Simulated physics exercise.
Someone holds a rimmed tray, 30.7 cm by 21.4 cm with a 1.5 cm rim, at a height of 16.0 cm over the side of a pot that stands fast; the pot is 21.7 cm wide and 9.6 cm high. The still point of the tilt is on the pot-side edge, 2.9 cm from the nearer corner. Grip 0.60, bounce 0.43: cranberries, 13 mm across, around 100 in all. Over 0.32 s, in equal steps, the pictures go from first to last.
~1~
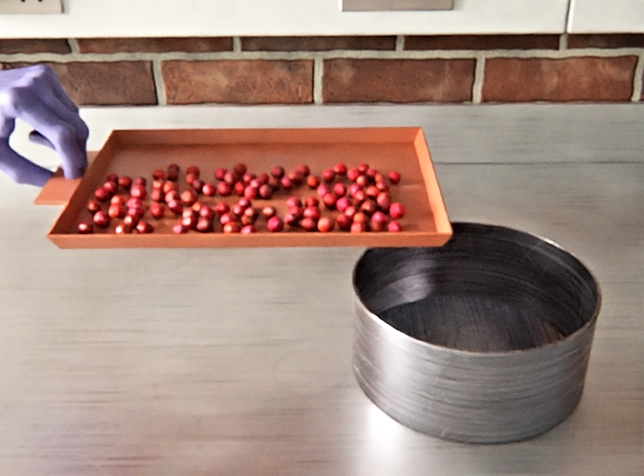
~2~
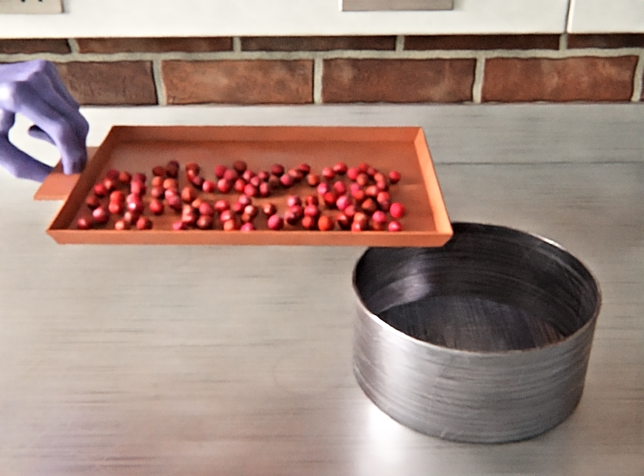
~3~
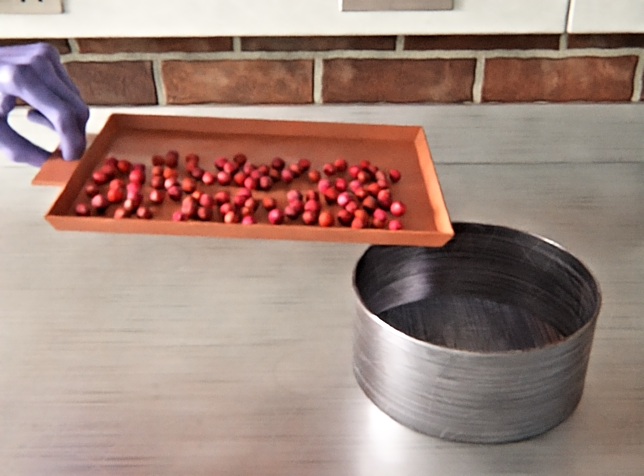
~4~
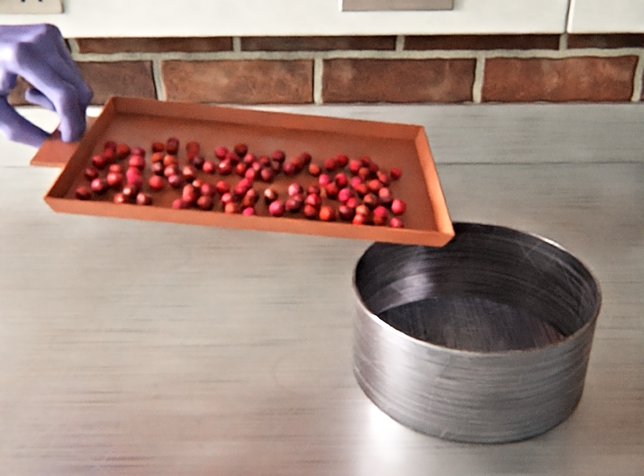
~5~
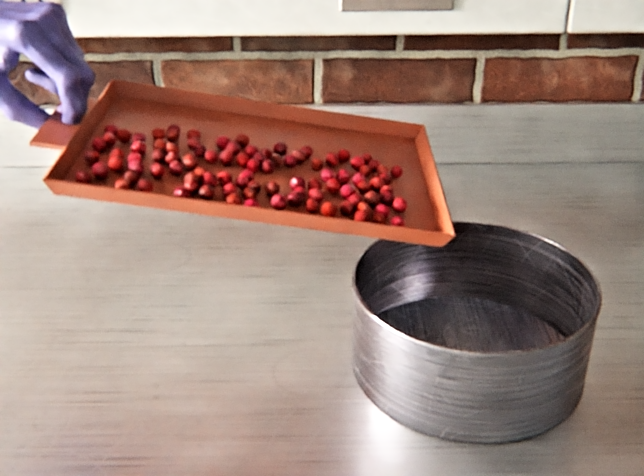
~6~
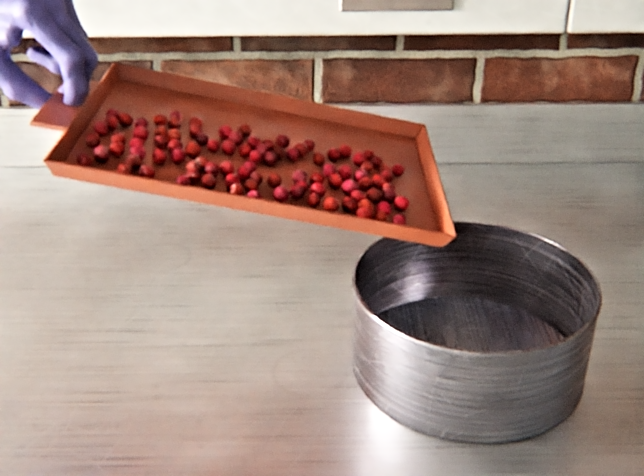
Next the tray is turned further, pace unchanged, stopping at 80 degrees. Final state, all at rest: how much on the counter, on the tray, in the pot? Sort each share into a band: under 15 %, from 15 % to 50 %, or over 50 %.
Counter: Under 15 %; tray: Under 15 %; pot: Over 50 %.
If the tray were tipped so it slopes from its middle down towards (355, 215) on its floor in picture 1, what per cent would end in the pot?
95 %.
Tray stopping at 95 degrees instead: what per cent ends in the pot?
You'd end up with some 95 % in the pot.
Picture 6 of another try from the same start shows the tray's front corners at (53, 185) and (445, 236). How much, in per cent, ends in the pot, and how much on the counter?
Pot 80, counter 20.
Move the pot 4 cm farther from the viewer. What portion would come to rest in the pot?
In that setup it would come to near 95 per cent.
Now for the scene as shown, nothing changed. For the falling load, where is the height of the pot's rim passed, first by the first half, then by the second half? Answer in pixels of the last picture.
The first half passes near (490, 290) and the second half near (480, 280).
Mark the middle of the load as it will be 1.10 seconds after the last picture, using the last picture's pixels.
Estimated load position: Around (429, 169).
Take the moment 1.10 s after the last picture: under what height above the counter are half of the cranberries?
About 20 cm.
Then, 0.66 s after the last picture, tilt 44 degrees; the tray holds 100 %, the pot 0 %.
Then, 1.10 s after the last picture, tilt 65 degrees; the tray holds 95 %, the pot 5 %.
Then, 1.62 s after the last picture, tilt 80 degrees; the tray holds 10 %, the pot 80 %.
In the end, counter 5 %, tray 0 %, pot 95 %.
